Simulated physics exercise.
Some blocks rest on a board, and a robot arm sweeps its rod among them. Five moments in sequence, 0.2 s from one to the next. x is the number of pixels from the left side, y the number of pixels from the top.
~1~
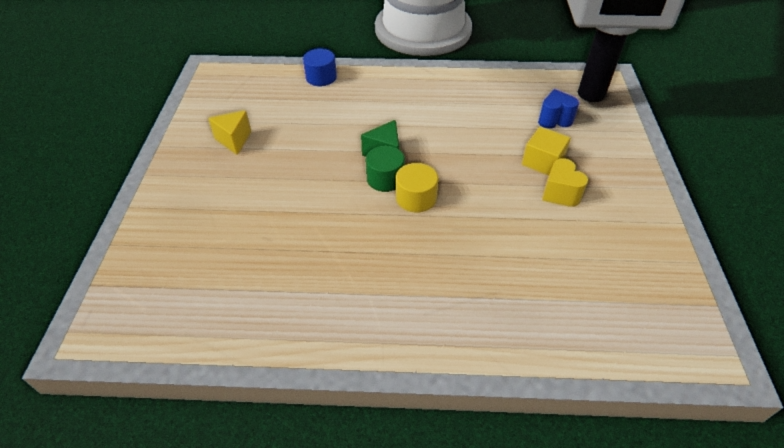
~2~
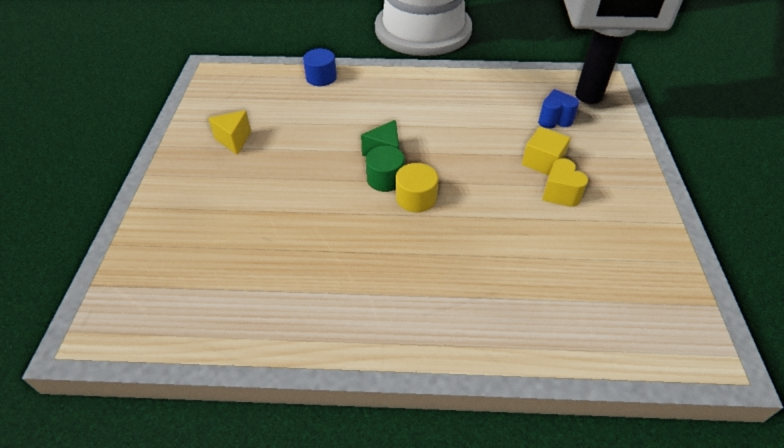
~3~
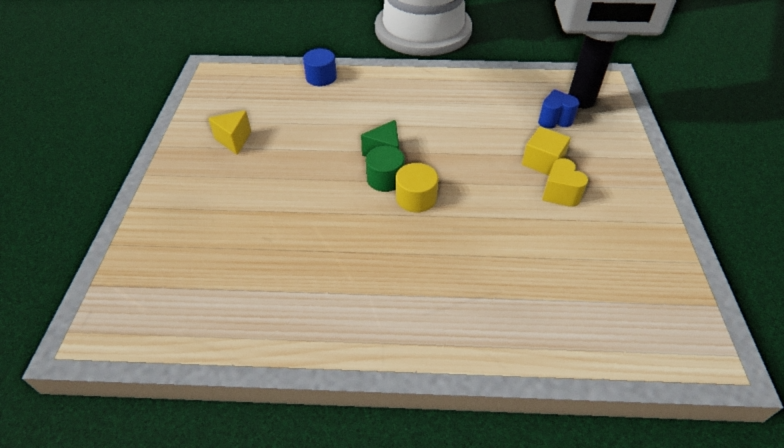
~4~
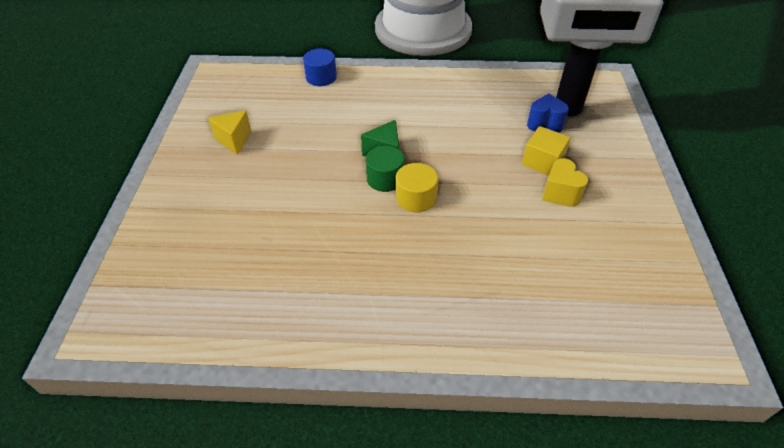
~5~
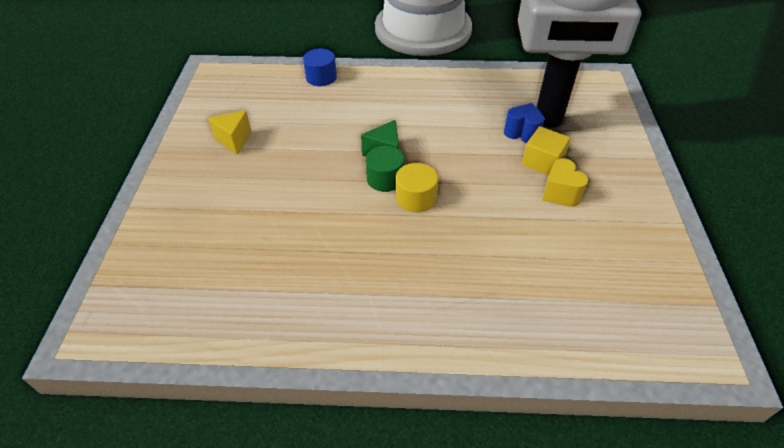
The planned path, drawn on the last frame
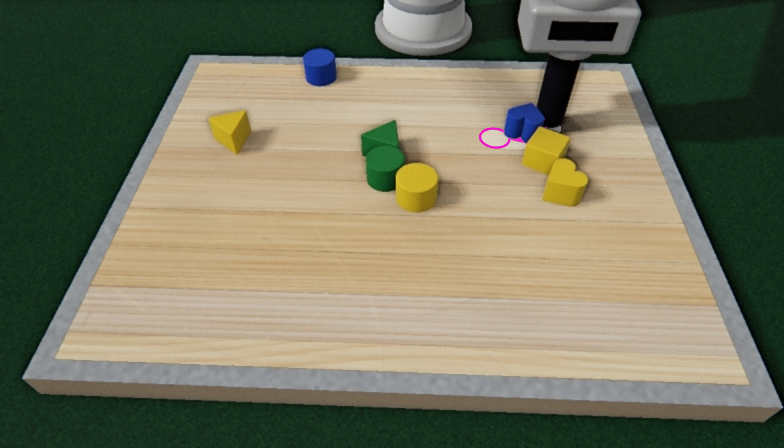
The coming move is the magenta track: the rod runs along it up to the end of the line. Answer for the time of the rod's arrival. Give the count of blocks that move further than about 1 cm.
I'd put the number at one.
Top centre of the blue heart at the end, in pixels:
The centre of its top will be at (473, 125).
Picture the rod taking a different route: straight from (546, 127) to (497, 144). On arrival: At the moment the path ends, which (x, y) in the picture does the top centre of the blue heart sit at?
I expect it at (474, 129).
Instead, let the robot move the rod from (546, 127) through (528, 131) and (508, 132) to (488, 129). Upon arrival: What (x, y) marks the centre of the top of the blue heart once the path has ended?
At roughly (480, 124).
Path on the board, from (546, 127) over (534, 136) and (515, 140) to (495, 138).
The first path, step by step. Halfway along, rod at (527, 131); blue heart at (502, 121), turned 15° clockwise.
At the end, rod at (496, 130); blue heart at (473, 125), turned 10° anticlockwise; yellow square block in place.
